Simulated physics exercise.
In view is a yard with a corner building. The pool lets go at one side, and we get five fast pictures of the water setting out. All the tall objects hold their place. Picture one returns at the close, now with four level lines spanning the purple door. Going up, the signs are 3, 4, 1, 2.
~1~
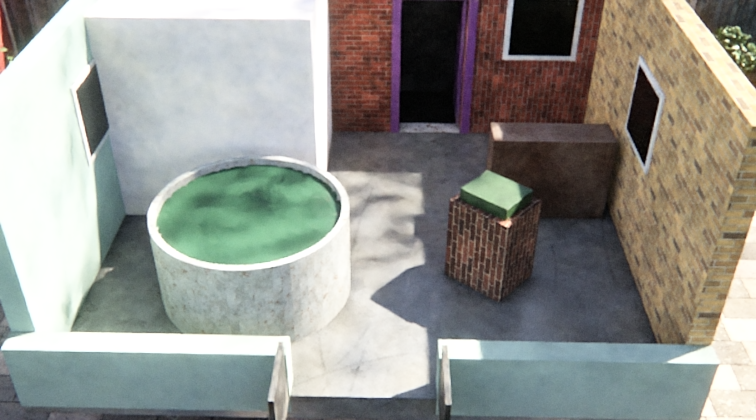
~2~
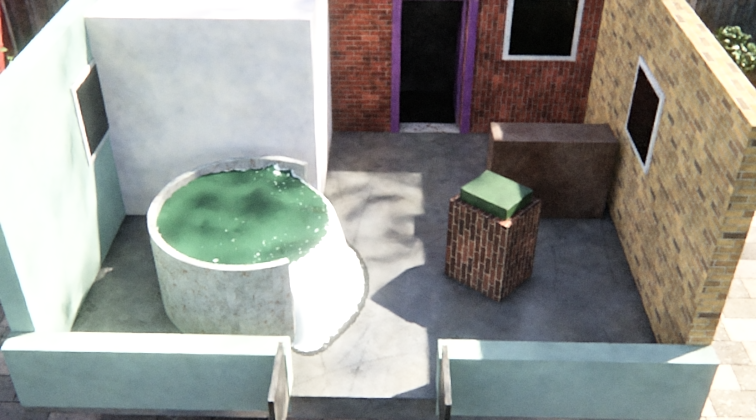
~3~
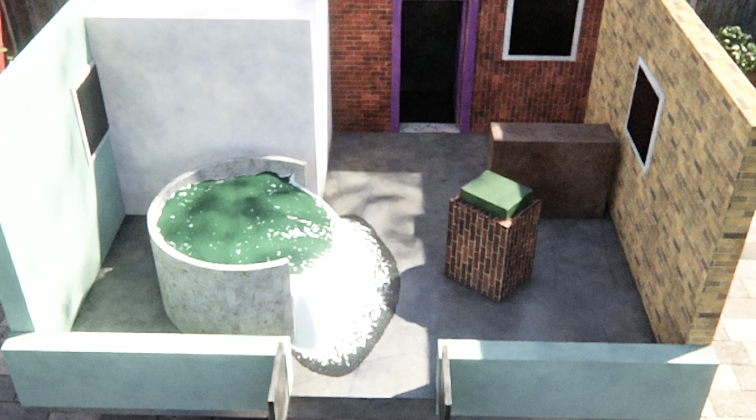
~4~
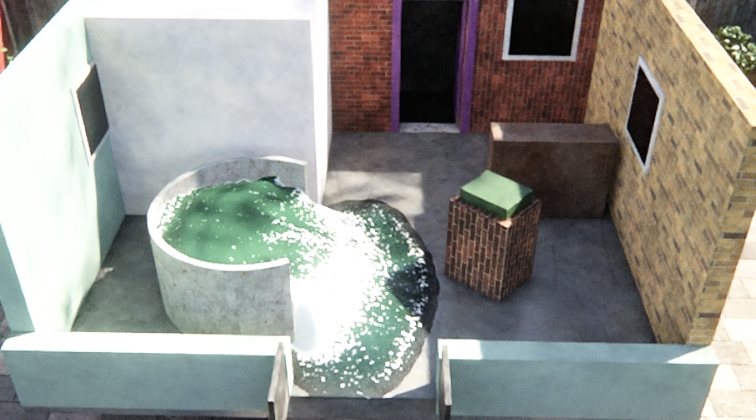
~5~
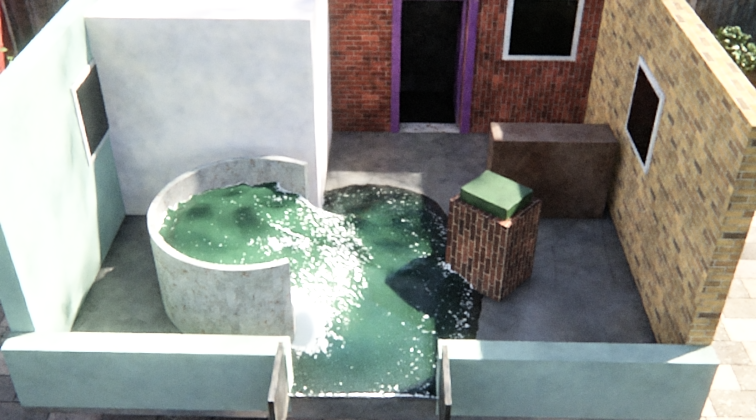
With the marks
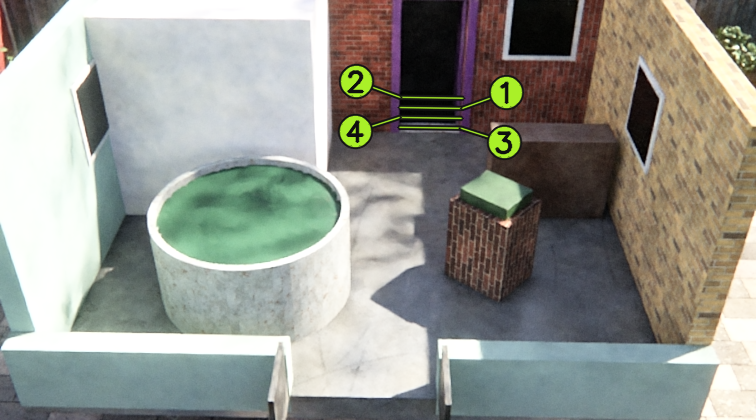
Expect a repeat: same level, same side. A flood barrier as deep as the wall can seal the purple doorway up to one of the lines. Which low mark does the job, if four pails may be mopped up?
Use line 4.
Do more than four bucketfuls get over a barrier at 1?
No.
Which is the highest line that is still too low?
3 it is.
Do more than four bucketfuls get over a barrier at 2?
No, not at all.
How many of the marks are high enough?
Three of them.
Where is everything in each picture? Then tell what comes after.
Water in the pool at rest, its middle at (250, 213); foot of the purple doorway at (429, 132); open gate at (364, 334).
Water covers 3 % of the ground and shows as far out as (349, 313).
Water covers 8 % of the ground and shows as far out as (365, 232).
Water covers 16 % of the ground and shows as far out as (376, 203).
Water covers 26 % of the ground and shows as far out as (386, 188).
On the marked copy, 1 at (431, 107); 2 at (431, 97); 3 at (430, 127); 4 at (430, 117); from the bottom up 3, 4, 1, 2.
If 1 is chosen, nothing gets over.
If 2 is chosen, nothing gets over.
If 3 is chosen, some 20 bucketfuls get in.
If 4 is chosen, a bucket or two gets in.
